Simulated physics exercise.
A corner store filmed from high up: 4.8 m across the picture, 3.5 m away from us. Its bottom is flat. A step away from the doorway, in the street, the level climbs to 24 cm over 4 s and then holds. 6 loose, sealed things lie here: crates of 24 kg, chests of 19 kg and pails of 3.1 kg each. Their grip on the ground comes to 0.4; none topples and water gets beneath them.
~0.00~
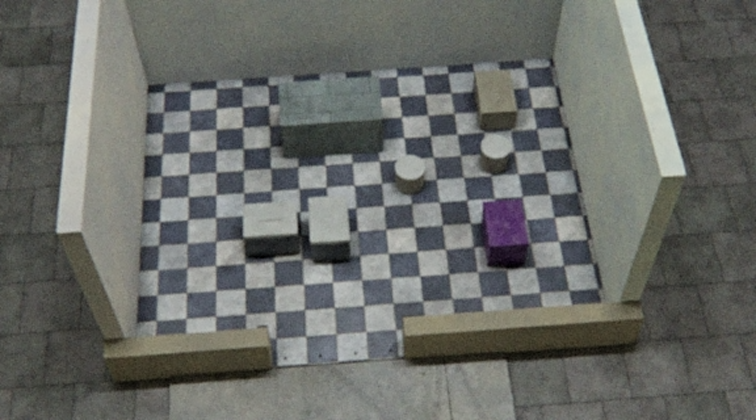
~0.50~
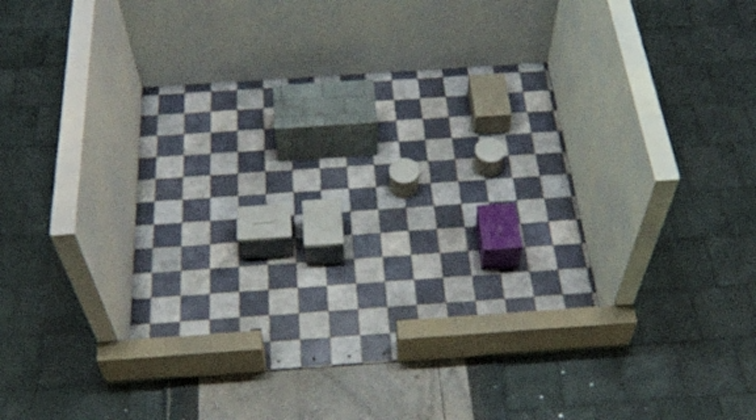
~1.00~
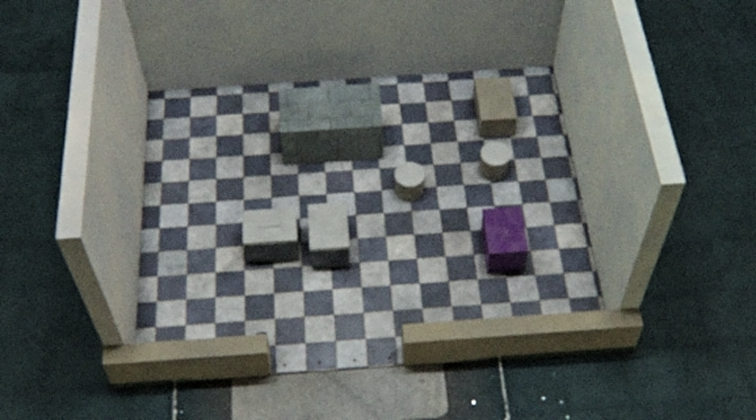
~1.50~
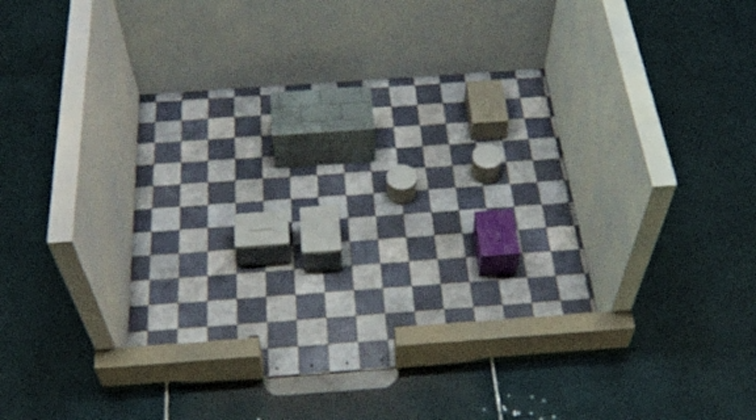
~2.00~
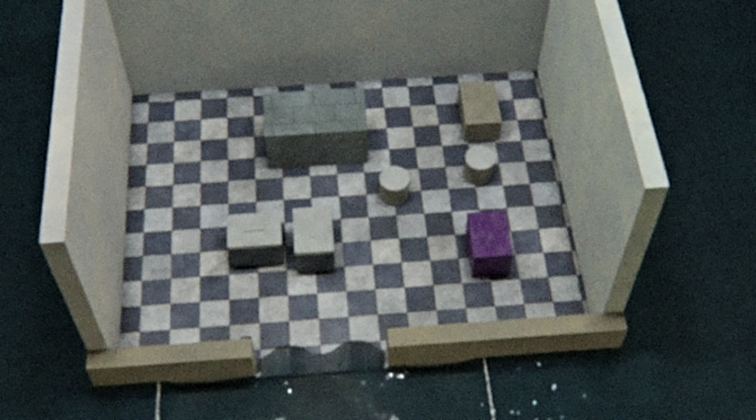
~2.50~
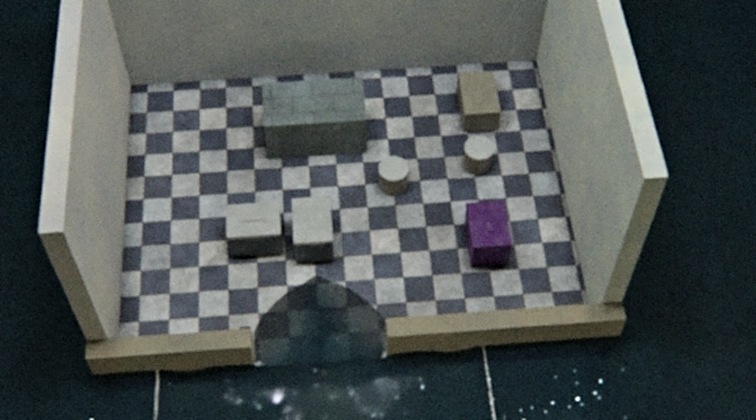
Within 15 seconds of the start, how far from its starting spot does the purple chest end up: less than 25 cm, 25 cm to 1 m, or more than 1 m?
It ends up 25 cm to 1 m away.
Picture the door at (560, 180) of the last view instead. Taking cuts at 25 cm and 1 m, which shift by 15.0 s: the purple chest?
Well, the purple chest ends up distant in that setup.
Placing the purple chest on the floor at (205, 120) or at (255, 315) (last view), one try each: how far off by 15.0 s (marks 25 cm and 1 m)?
Taking them in order, it is swept well off and then it is swept well off.
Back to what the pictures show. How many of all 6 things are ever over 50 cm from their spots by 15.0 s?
That comes to 6.
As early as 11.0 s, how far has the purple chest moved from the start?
About 0 cm out of place.
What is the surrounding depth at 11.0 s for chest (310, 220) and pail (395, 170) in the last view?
Close to 15 and 12 centimetres.
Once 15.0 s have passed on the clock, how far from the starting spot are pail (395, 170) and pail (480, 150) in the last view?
The first is 200 cm from its start, the second 80 cm.
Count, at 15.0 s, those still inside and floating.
6 at that moment.
After 3.5 s the purple chest is near (489, 224), 0.0 m from its start, aground; 0 afloat.
After 6.8 s the purple chest is near (489, 224), 0.0 m from its start, aground; 1 afloat.
After 11.0 s the purple chest is near (489, 224), 0.0 m from its start, aground; 5 afloat.
After 15.0 s the purple chest is near (424, 209), 0.7 m from its start, afloat; 6 afloat.
